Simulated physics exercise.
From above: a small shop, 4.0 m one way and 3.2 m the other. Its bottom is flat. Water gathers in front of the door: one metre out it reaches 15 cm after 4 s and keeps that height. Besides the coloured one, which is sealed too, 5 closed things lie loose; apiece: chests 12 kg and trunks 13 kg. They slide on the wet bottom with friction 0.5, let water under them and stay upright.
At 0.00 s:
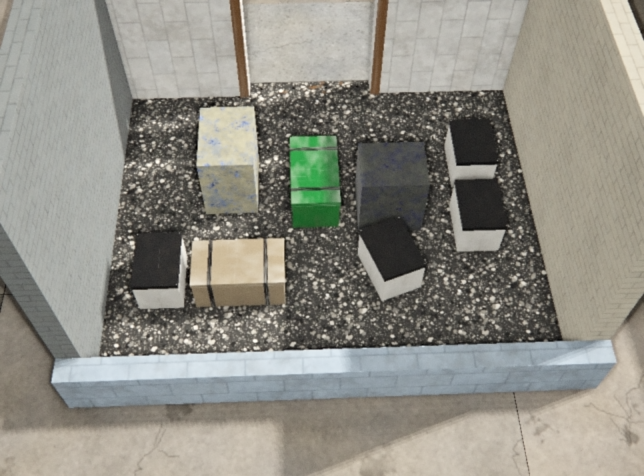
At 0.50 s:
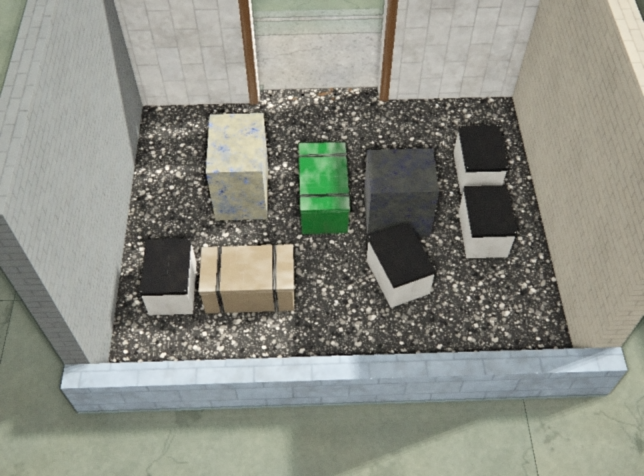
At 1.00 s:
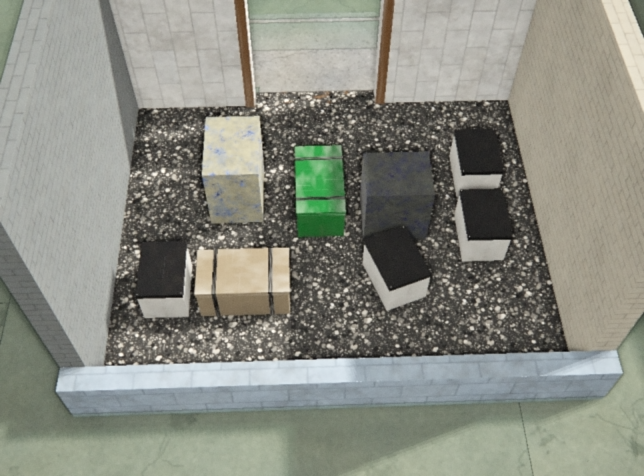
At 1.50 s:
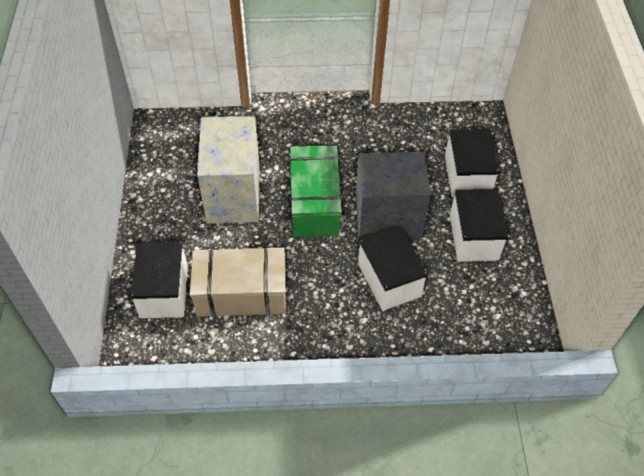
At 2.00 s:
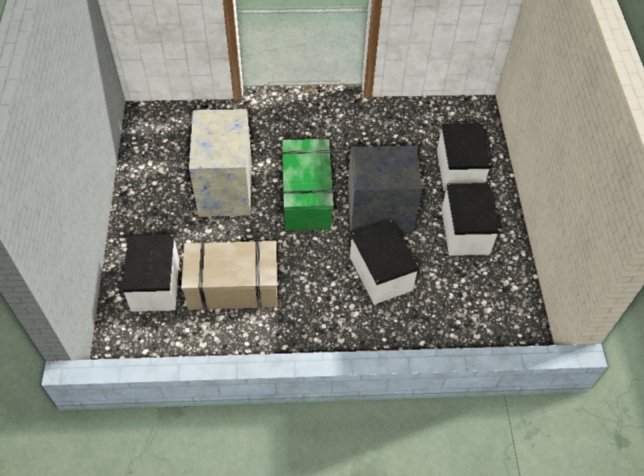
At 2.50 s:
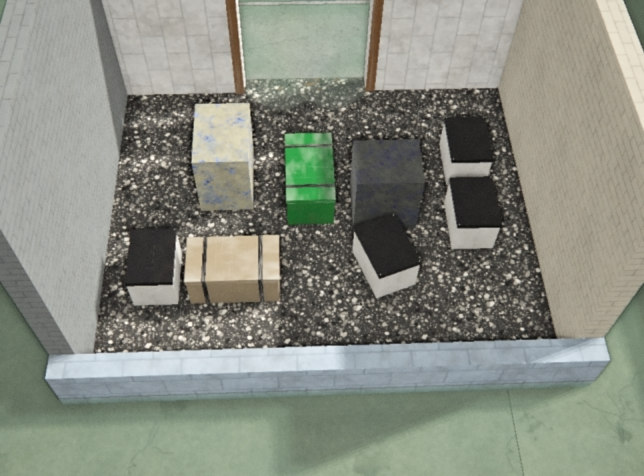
Greenish water surrounds a small, roofless shop with a speckled floor, seen from high in front. A bright green box stands near the middle, between a pale mottled one on the left and a dark grey one, with a strapped tan box and black-topped white blocks around them. The water tints the pale ground outside early on, then faintly reaches the doorway, while the boxes stay still and the camera sways slightly.
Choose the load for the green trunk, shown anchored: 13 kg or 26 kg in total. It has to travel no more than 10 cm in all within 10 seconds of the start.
I expect that neither load is enough.
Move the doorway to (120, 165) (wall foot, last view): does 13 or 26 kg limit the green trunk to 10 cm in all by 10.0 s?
In that case the smaller load will do.
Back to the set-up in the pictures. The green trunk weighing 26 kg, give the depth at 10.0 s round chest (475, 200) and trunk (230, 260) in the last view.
Roughly 5 and 7 cm.
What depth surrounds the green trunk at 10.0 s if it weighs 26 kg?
Roughly 7 cm.
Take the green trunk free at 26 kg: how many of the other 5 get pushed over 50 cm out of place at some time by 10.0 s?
2 of them.
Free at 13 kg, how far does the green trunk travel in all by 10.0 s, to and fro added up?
About 250 cm.
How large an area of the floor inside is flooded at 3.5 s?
About 1.5 m2.
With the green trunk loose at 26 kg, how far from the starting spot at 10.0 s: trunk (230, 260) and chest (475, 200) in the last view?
In turn: 60 cm, 0 cm.
After 3.5 s the green trunk would be 0 cm from its start with 13 kg and 0 cm from its start with 26 kg; 2 cm of water round it then.
After 4.5 s the green trunk would be 7 cm from its start with 13 kg and 0 cm from its start with 26 kg; 4 cm of water round it then.
After 7.0 s the green trunk would be 145 cm from its start with 13 kg and 78 cm from its start with 26 kg; 5 cm of water round it then.
After 10.0 s the green trunk would be 179 cm from its start with 13 kg and 134 cm from its start with 26 kg; 7 cm of water round it then.
